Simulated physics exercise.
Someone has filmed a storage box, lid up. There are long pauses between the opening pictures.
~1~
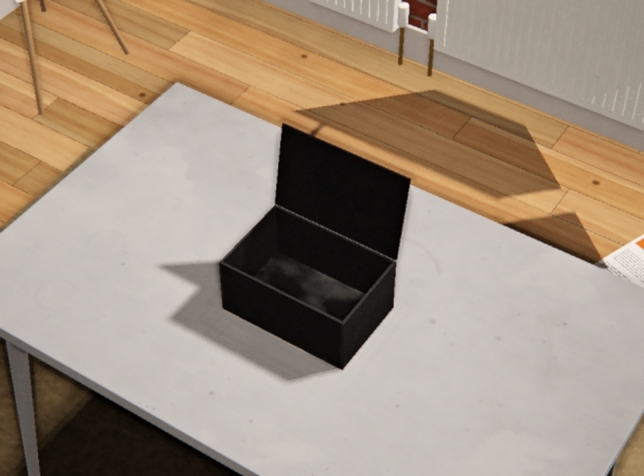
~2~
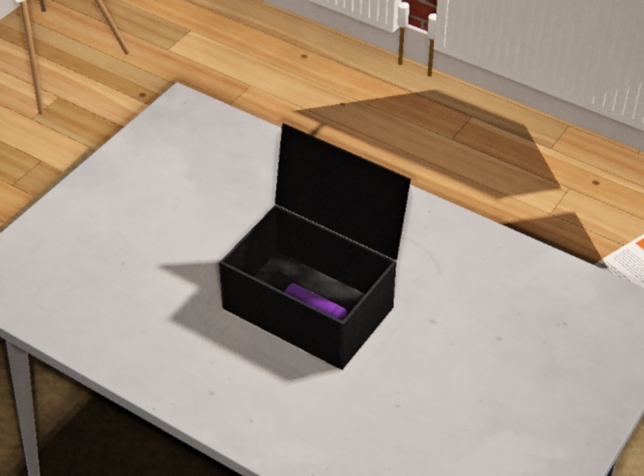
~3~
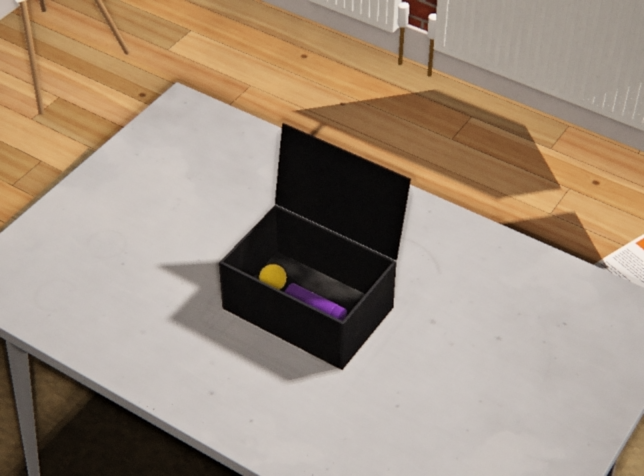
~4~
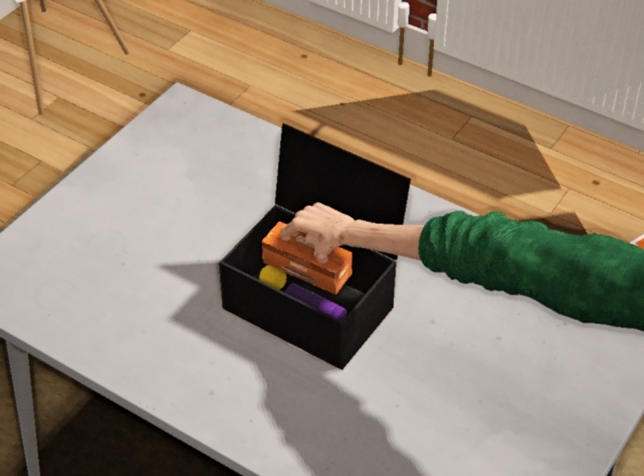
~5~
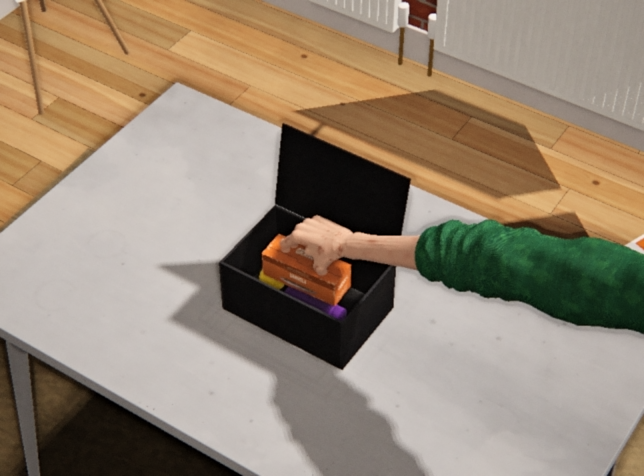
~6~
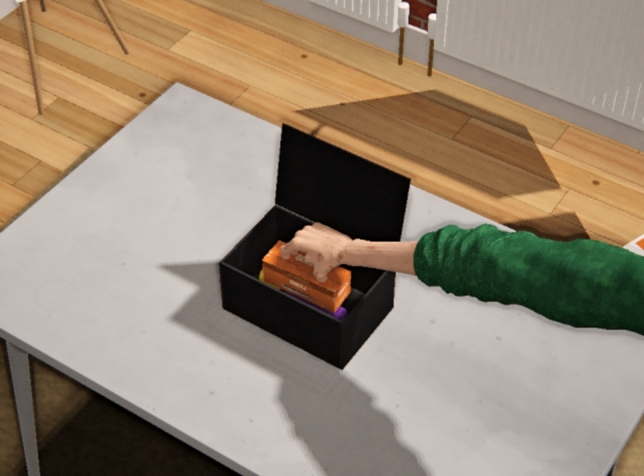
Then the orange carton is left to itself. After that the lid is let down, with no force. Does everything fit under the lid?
Here the lid shuts flat.
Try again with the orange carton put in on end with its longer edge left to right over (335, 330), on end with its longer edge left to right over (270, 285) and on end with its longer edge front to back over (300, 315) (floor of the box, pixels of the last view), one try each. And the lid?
In the first case it will not close; in the second case it stays ajar; in the third case it is held up.
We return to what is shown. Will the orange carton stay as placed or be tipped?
It ends up tilted.
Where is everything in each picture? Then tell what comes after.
In the first picture, the last thing is not in view yet.
In the second picture, the last thing is not in view yet.
In the third picture, the last thing is not in view yet.
The fourth picture shows on its way; orange carton (307, 258).
The fifth picture shows on its way; orange carton (306, 270).
The sixth picture shows in place under the hand; orange carton (306, 276).
Then, 0.60 s on from there, orange carton turned 57° from how it was put near (322, 274).
Then, 1.30 s on from there, lid 84° above the rim; orange carton on its side near (322, 279); yellow lemon shifted about its own width; purple shaker shifted a little.
Then, 1.70 s on from there, lid 47° above the rim; orange carton on its side near (322, 279); yellow lemon shifted about its own width; purple shaker shifted a little.
Then, 1.90 s on from there, lid 15° above the rim; orange carton on its side near (322, 279); yellow lemon shifted about its own width; purple shaker shifted a little.
In the end, lid shut; toppled in the box, orange carton; moved from the start, yellow lemon; purple shaker unmoved. At the end, from the last picture's camera, orange carton near (322, 279).
